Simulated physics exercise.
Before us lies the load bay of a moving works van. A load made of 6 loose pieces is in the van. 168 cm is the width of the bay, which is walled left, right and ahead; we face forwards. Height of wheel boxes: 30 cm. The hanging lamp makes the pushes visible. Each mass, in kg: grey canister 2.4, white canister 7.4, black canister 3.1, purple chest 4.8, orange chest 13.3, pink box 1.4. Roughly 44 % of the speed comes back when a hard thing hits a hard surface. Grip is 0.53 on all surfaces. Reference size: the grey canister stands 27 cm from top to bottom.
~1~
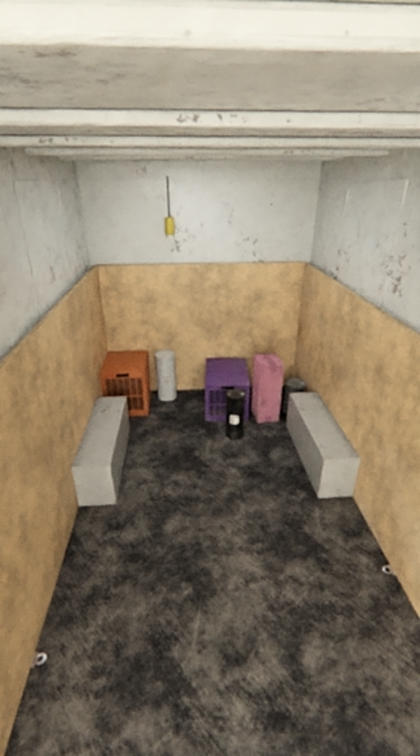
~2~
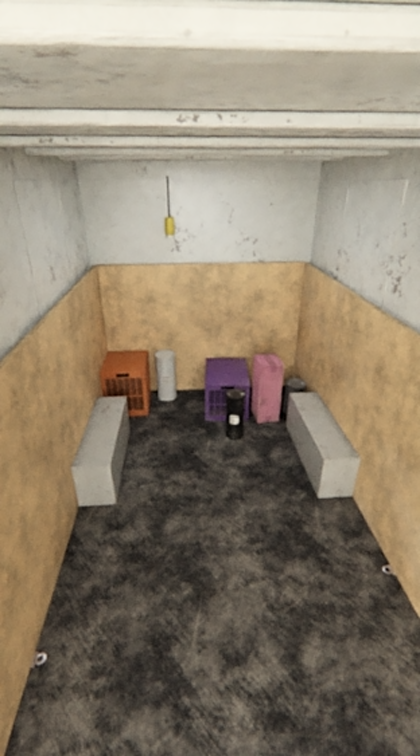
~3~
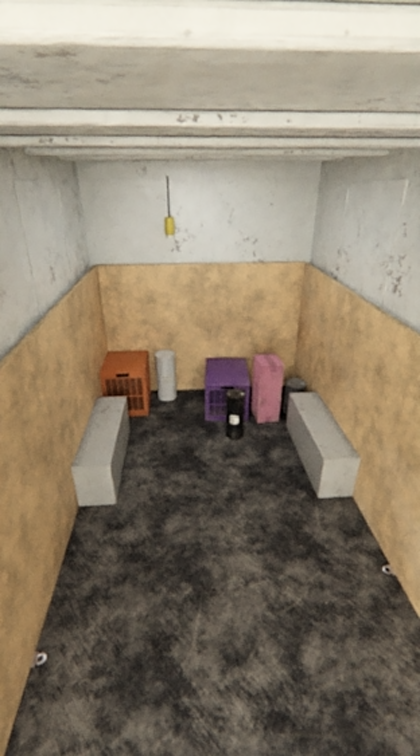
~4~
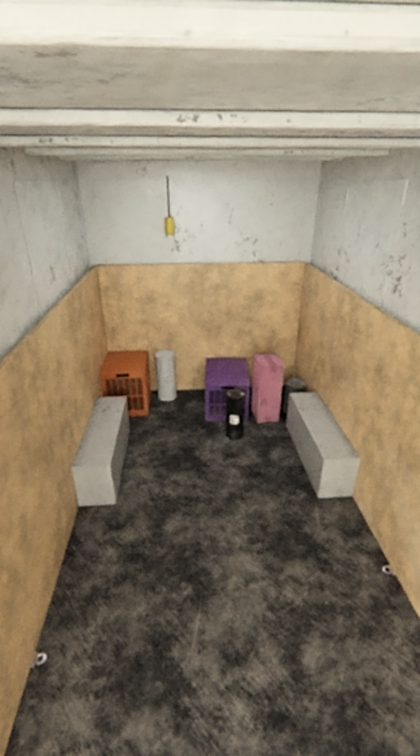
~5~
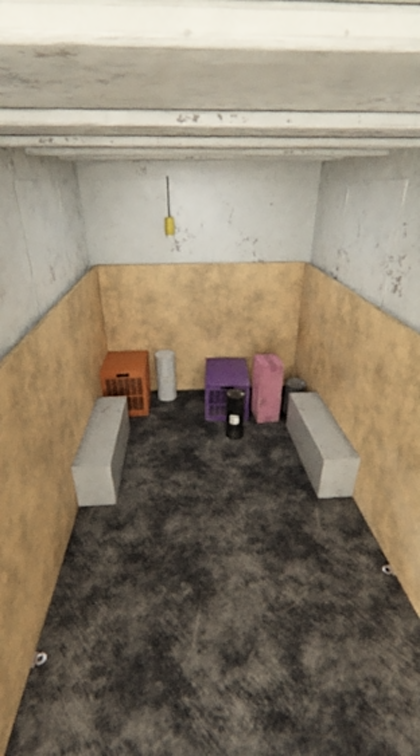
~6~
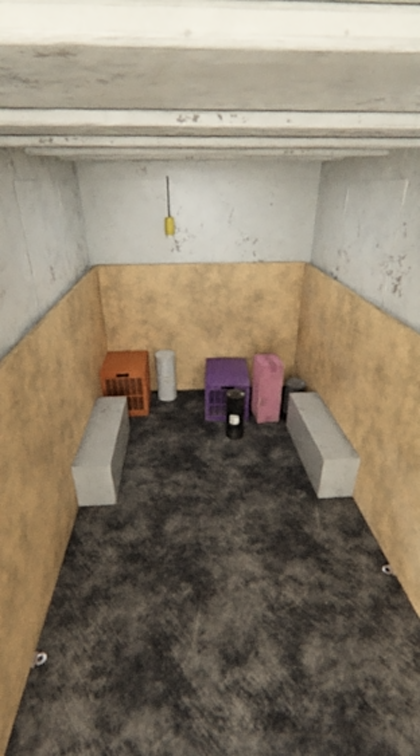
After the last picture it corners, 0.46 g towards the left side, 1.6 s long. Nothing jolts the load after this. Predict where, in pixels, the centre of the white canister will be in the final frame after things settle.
I would say (165, 376).
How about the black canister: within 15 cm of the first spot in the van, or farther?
In the end the black canister has moved.
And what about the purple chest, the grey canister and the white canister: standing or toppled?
Well, the purple chest holds steady, the grey canister holds steady, and the white canister holds steady.
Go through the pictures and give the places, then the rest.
No push; white canister (166, 376), in the first frame.
Push 0.20 g jolt; purple chest (226, 388); orange chest (128, 383), in the second frame.
Push 0.45 g jolt; pink box (266, 389), in the third frame.
Push 0.25 g jolt; black canister (235, 415); purple chest (226, 388), in the fourth frame.
Push 0.40 g jolt; orange chest (128, 383); pink box (266, 389), in the fifth frame.
No push; white canister (166, 376), in the sixth frame.
Then, 1.60 s past the last view, push 0.46 g left; white canister at 8° to upright near (162, 375); black canister at 33° to upright; pink box at 10° to upright.
Then, 2.00 s past the last view, push 0.46 g left; white canister at 8° to upright near (162, 375); black canister on its side; pink box at 11° to upright.
Then, 2.90 s past the last view, no push; black canister on its side; pink box at 6° to upright; purple chest shifted 2 cm.
Finally, on their side or leaning hard in the van, black canister; the other 5 still in place (within 15 cm). Final places as that camera would see them, white canister near (165, 376).
